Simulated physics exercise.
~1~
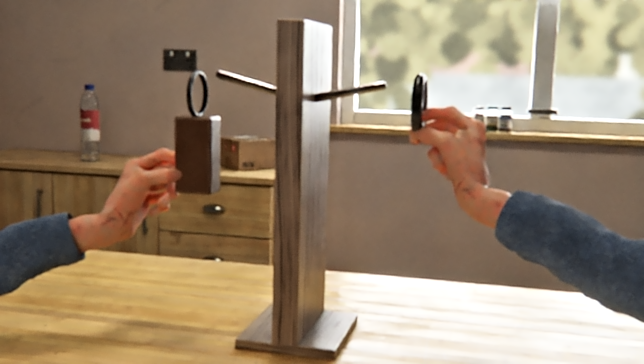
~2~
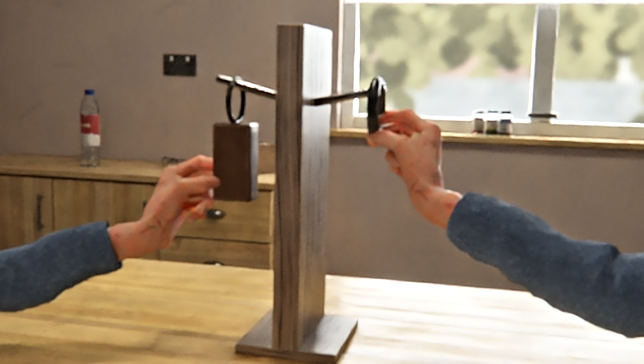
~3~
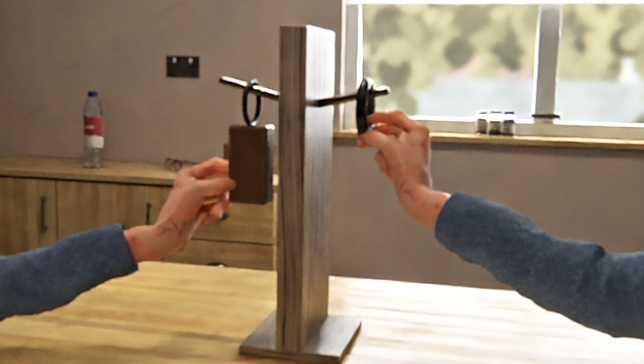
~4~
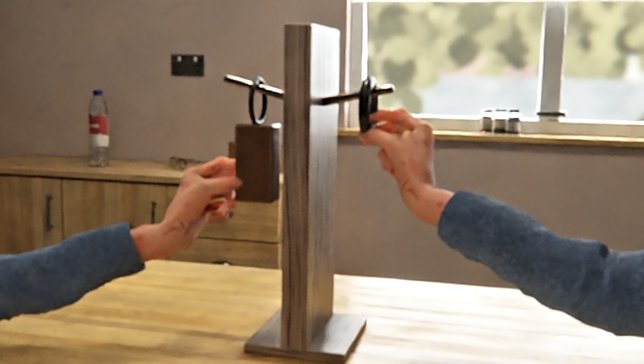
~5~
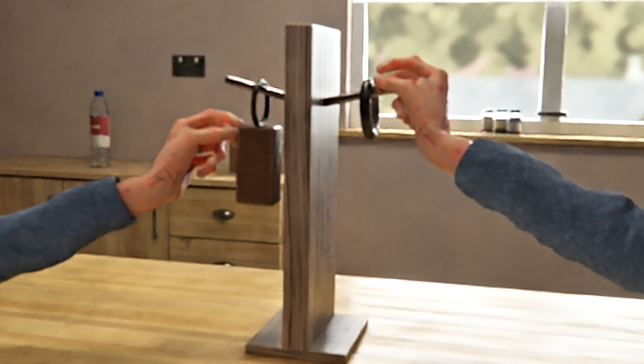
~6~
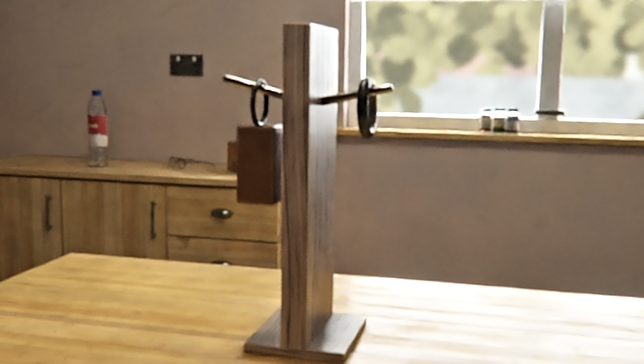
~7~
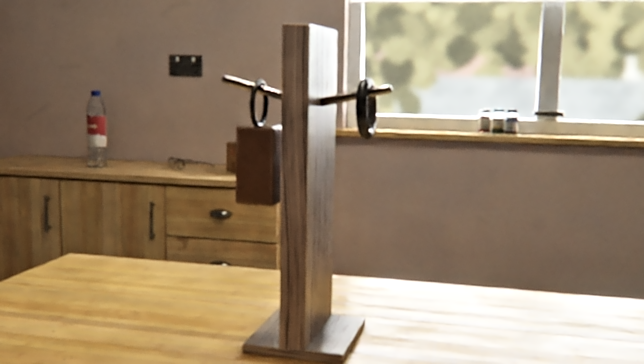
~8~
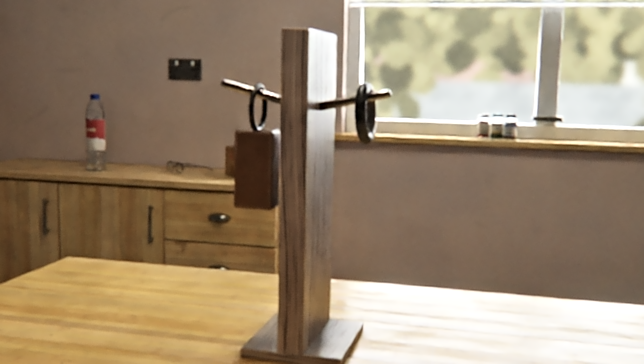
Two hands hang a brown pouch and a black ring on opposite pegs, where both stay.
